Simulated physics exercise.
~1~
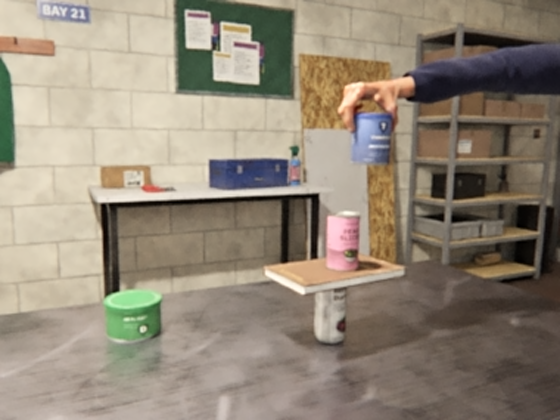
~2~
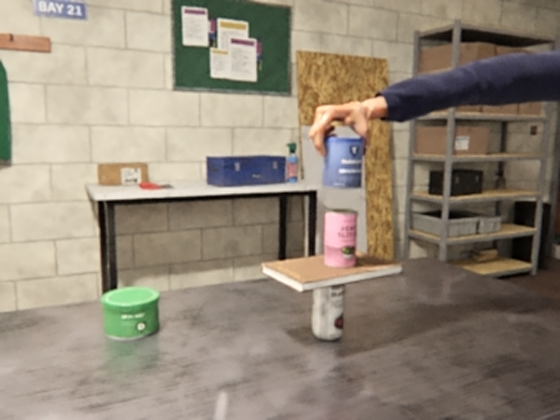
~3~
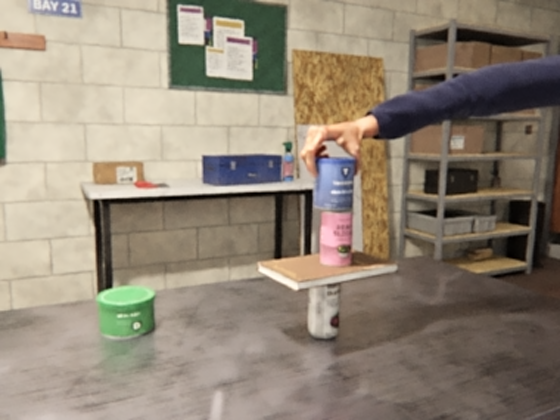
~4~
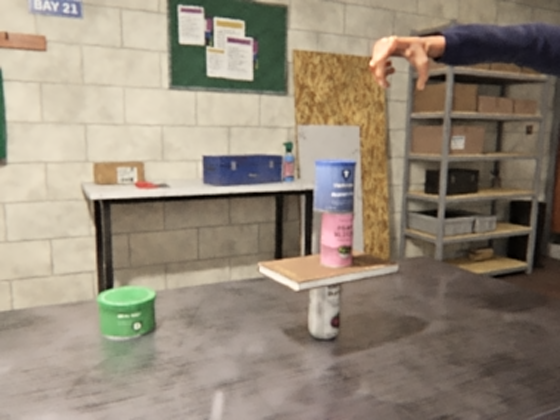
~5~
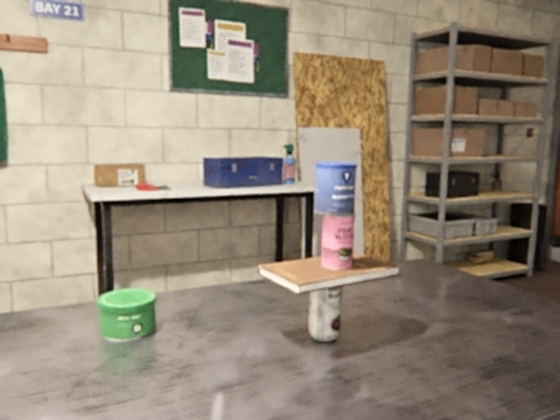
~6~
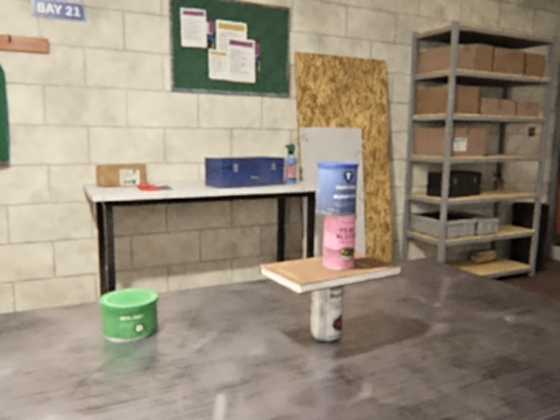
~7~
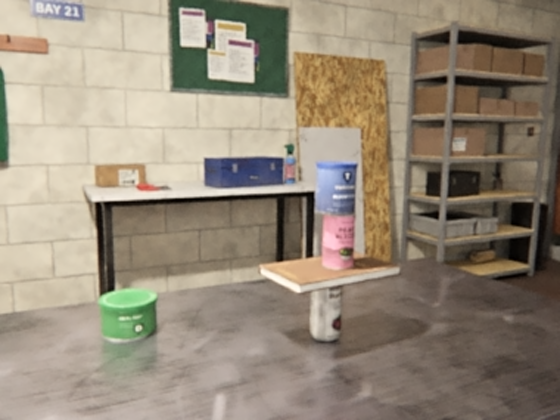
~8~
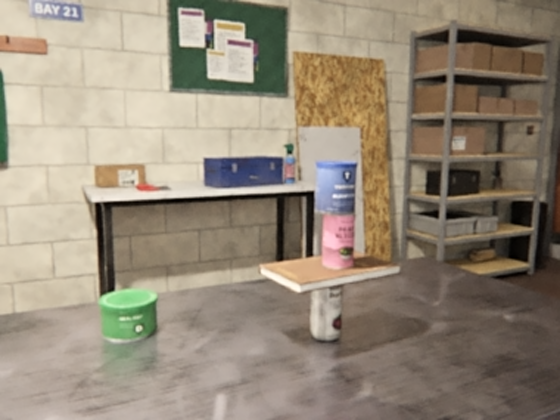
A blue tin is lowered by a hand onto a pink tin and stays balanced.
